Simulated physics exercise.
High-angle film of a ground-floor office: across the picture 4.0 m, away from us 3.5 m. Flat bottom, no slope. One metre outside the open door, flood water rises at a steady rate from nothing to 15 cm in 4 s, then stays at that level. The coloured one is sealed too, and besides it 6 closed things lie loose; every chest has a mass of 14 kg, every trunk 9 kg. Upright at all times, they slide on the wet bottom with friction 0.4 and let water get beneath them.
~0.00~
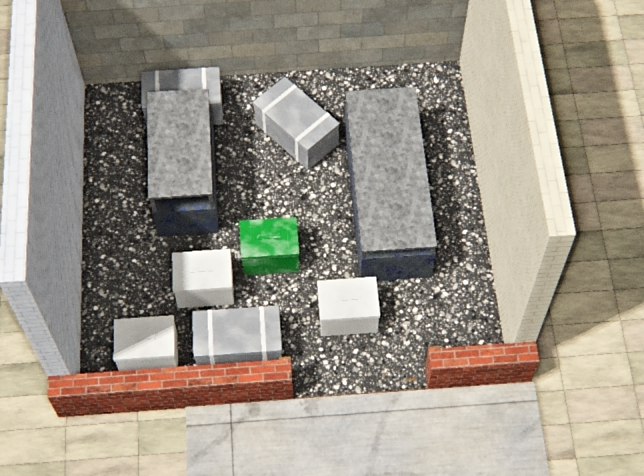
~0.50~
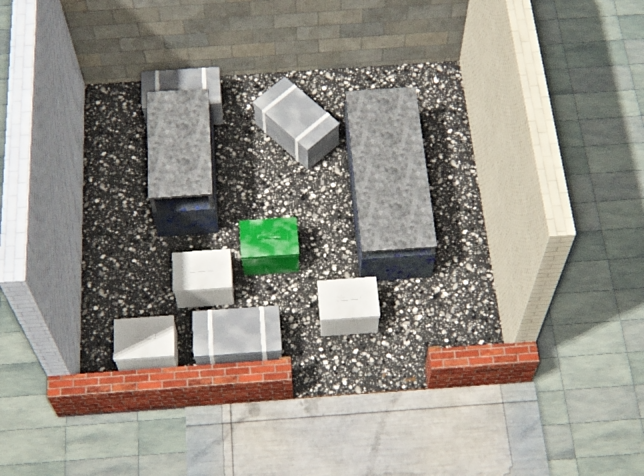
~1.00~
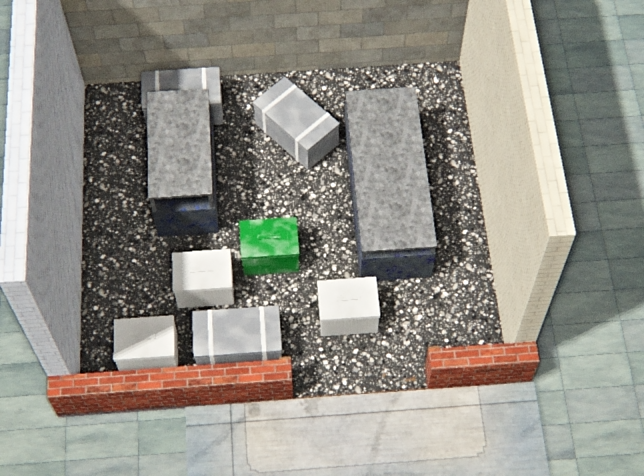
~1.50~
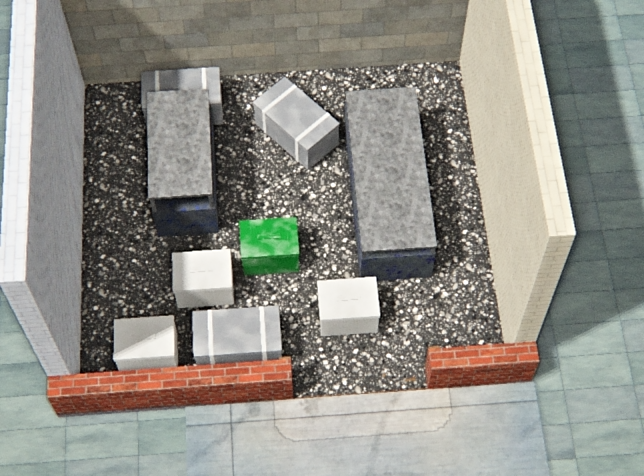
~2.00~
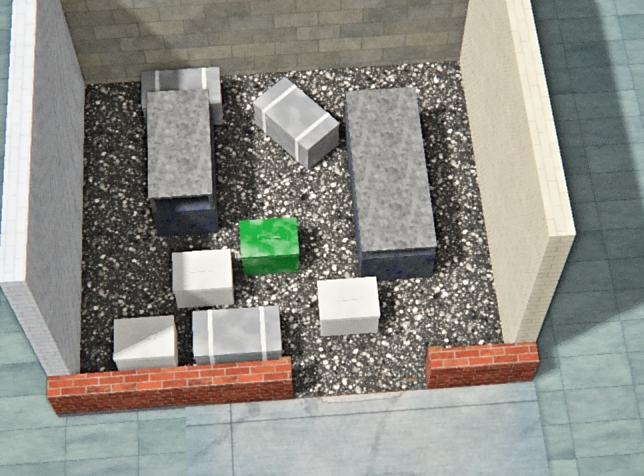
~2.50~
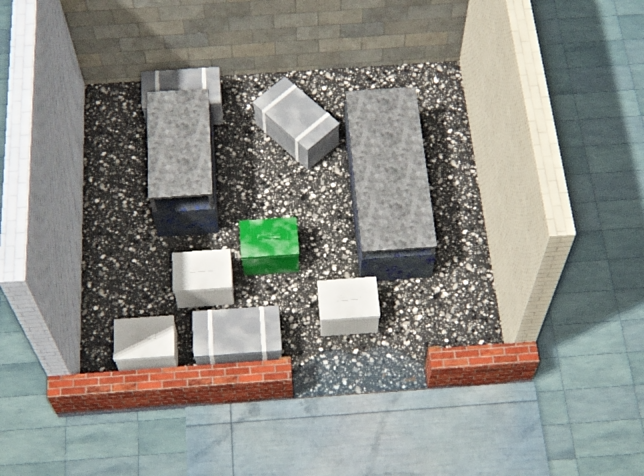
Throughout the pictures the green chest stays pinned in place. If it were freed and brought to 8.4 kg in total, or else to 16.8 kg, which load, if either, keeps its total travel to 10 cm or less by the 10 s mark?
Neither load suffices.
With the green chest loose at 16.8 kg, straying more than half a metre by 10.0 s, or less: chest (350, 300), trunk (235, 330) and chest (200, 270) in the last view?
In order: Above the mark, within the mark, within the mark.
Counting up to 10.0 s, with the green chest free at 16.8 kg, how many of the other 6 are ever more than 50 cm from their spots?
1.
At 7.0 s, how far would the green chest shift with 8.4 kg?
It would be some 120 cm from its spot.
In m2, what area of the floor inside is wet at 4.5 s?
Wet area: Approx. 2.5 m2.
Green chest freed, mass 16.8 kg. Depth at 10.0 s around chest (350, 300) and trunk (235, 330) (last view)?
First roughly 7 cm, second roughly 5 cm.
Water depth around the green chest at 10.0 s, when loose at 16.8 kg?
About 9 cm.
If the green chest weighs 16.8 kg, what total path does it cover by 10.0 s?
The distance adds up to about 200 cm.
After 3.5 s the green chest would be 0 cm from its start with 8.4 kg and 0 cm from its start with 16.8 kg; 0 cm of water round it then.
After 4.5 s the green chest would be 6 cm from its start with 8.4 kg and 0 cm from its start with 16.8 kg; 3 cm of water round it then.
After 7.0 s the green chest would be 119 cm from its start with 8.4 kg and 81 cm from its start with 16.8 kg; 6 cm of water round it then.
After 10.0 s the green chest would be 182 cm from its start with 8.4 kg and 191 cm from its start with 16.8 kg; 9 cm of water round it then.
